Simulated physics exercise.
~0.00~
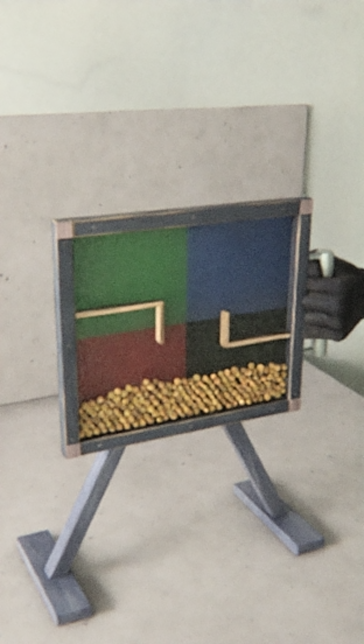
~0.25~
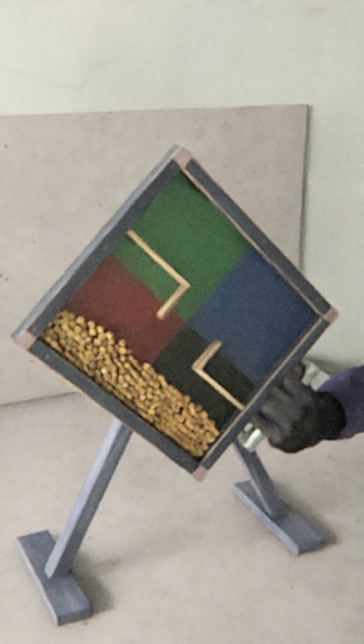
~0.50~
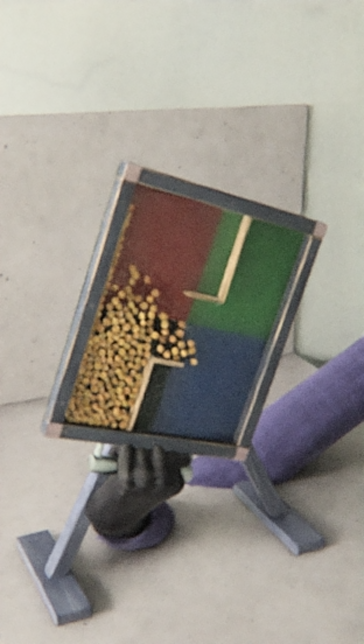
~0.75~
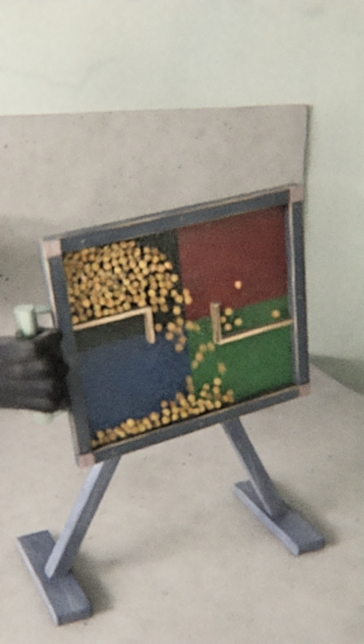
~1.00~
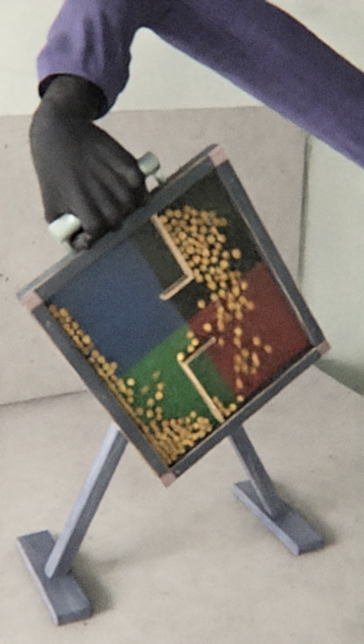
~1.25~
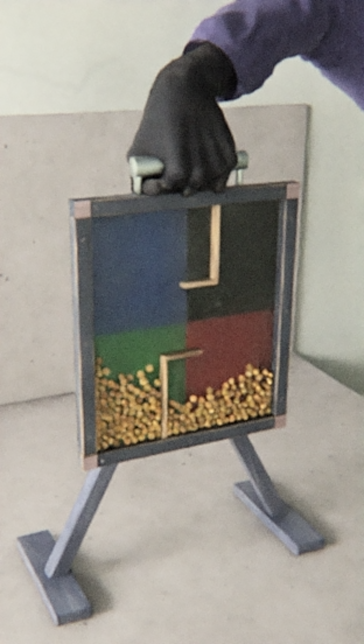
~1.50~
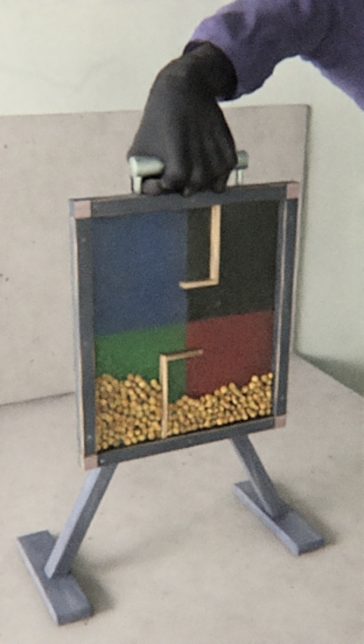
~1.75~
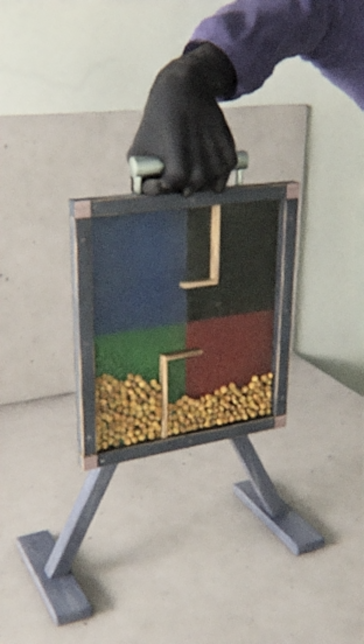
A gloved hand turning a four-coloured case of beads clockwise by its handle, beads tumbling and settling across green and red quarters.
